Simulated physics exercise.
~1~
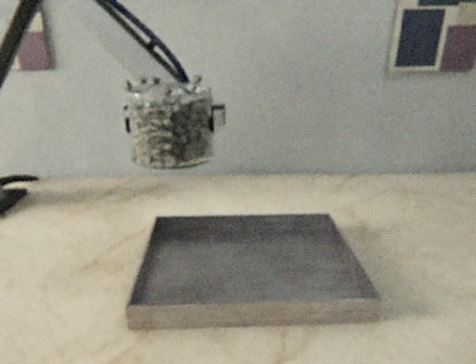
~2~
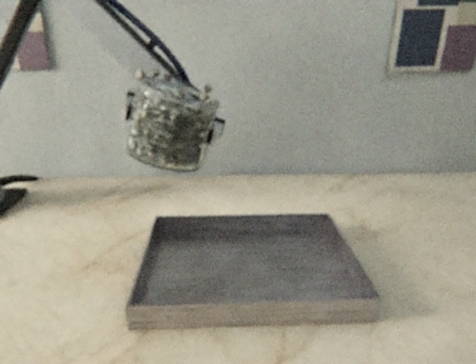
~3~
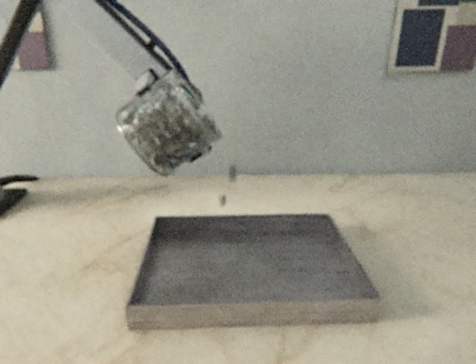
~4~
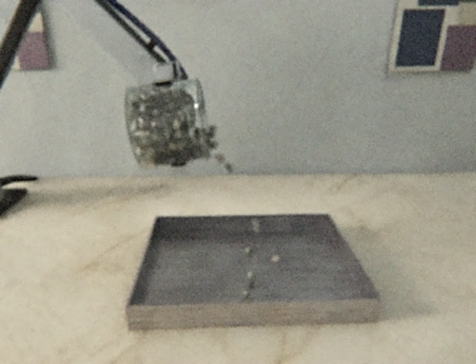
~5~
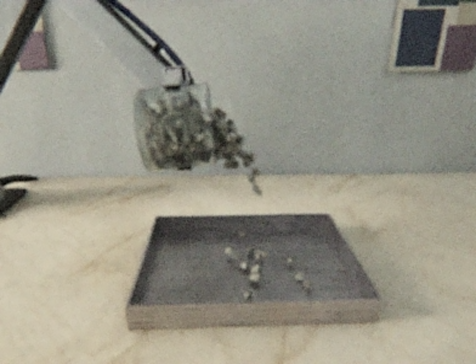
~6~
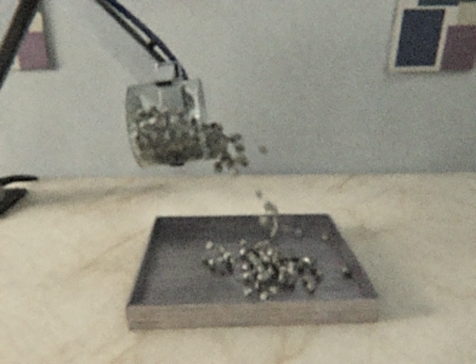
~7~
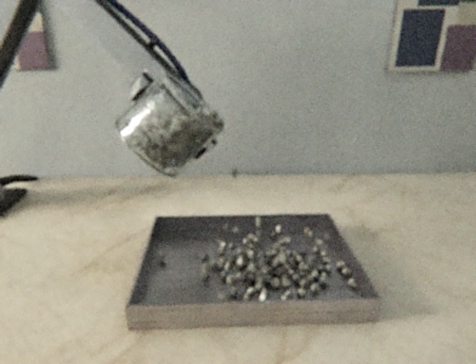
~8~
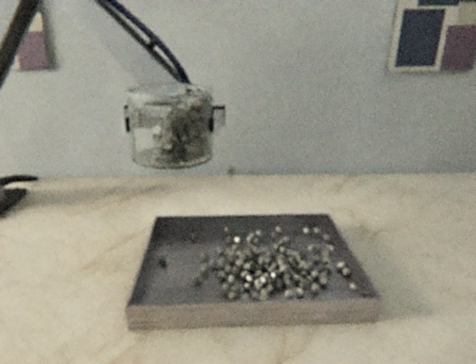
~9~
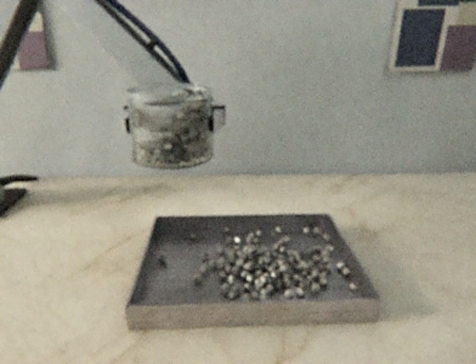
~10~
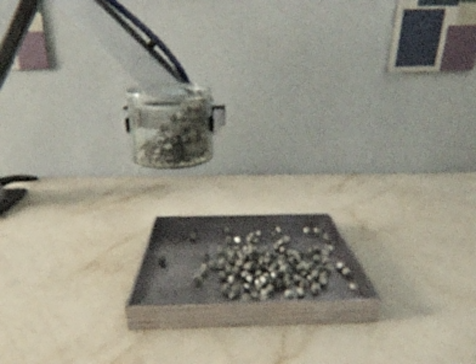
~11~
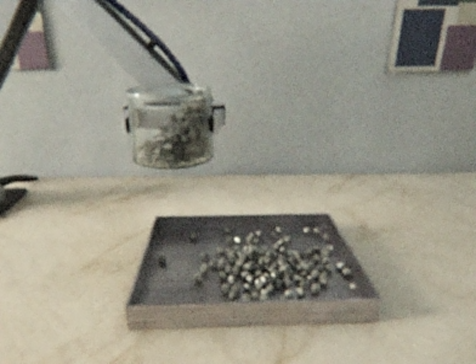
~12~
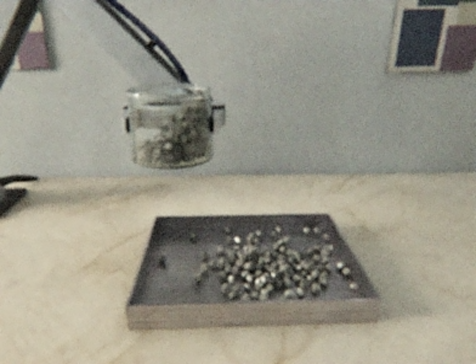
A clear cup tips right, spills some small pebbles into a gray tray, then levels.
